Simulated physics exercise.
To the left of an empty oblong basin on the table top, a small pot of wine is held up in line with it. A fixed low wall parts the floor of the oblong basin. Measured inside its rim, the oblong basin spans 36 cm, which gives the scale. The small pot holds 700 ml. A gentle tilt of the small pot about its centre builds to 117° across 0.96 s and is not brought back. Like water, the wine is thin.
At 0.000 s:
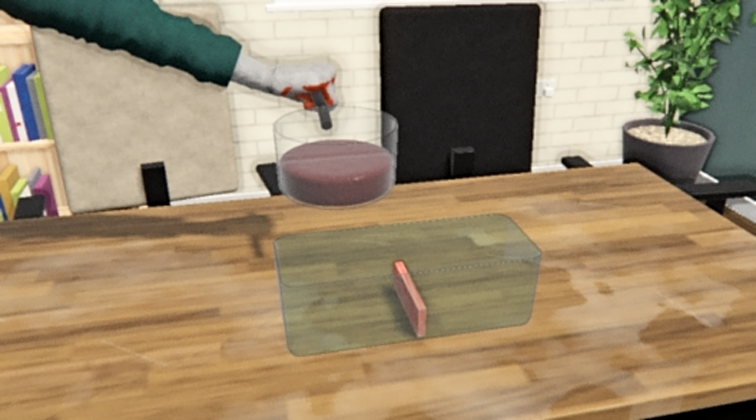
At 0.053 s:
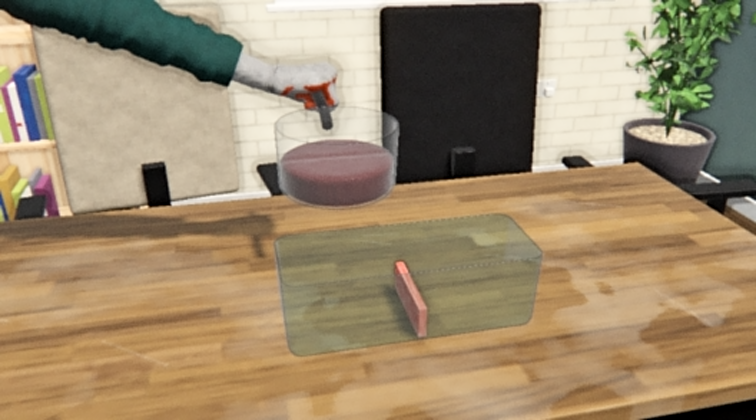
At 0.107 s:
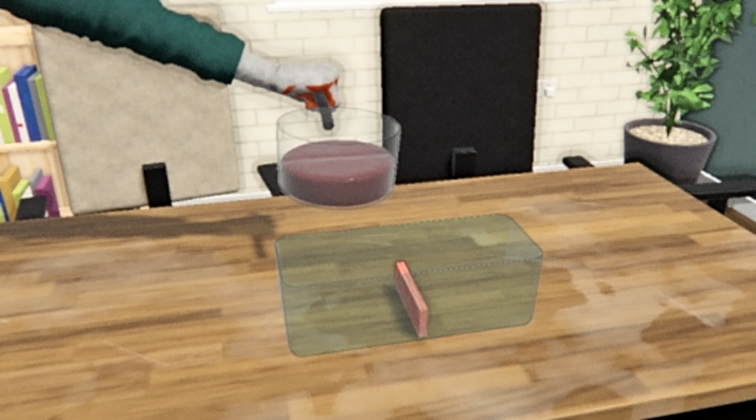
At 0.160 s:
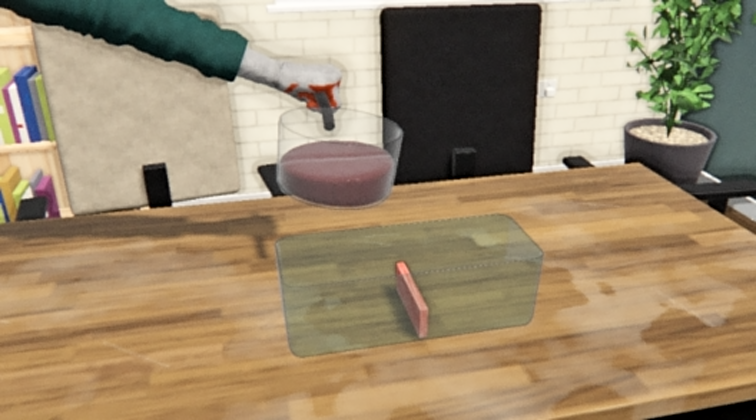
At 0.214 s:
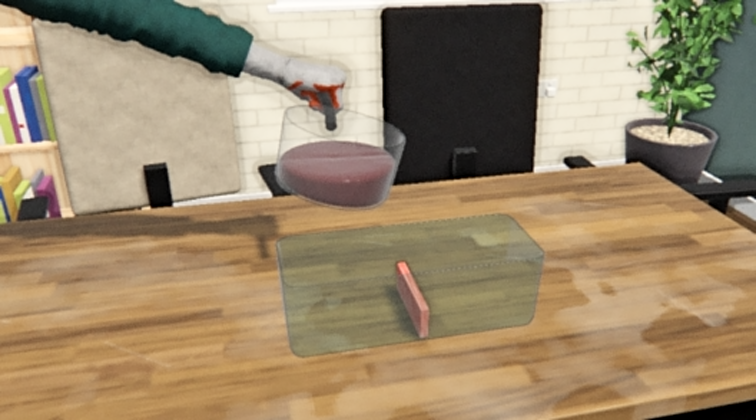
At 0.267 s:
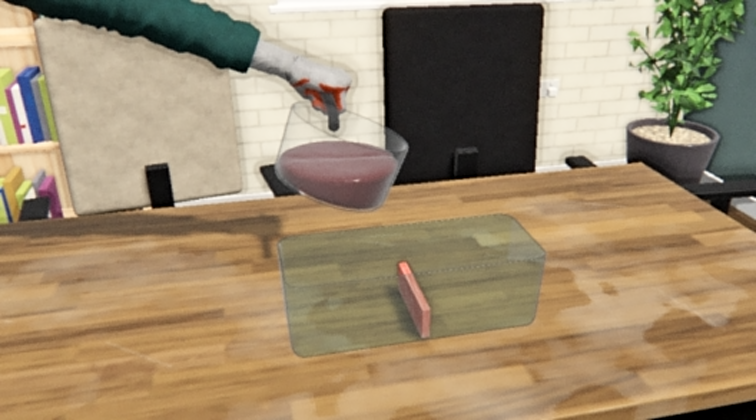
In the video, a gloved hand holds a small clear pot of dark red wine above a wooden table, beside an empty oblong basin with a pinkish divider, then gradually tilts the pot toward the right.
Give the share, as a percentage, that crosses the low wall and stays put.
Around 57 %.
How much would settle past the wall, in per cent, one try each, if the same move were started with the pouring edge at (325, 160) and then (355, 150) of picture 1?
About 5 %, then about 5 %.
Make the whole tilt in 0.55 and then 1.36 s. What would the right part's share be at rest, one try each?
The first try gives 45 percent and the second 70 percent.
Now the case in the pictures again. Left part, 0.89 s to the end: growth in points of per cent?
Roughly 18 percent.
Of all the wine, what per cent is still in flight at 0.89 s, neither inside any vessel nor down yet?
Close to 12 per cent.
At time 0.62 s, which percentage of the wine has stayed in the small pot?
52 %.
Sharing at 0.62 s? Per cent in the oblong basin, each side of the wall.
I'd say some 0 in a hundred on the left and 10 on the right.
By 0.62 s the tilt is 85° and 53 per cent is still to pour, 0 is left of the wall and 9 right of it.
By 0.89 s the tilt is 115° and 8 per cent is still to pour, 25 is left of the wall and 56 right of it.
By 1.16 s the tilt is 117° and 0 per cent is still to pour, 41 is left of the wall and 57 right of it.
By 1.46 s the tilt is 117° and 0 per cent is still to pour, 42 is left of the wall and 57 right of it.
At rest 42 per cent lies left of the wall, 57 right of it and 1 outside.
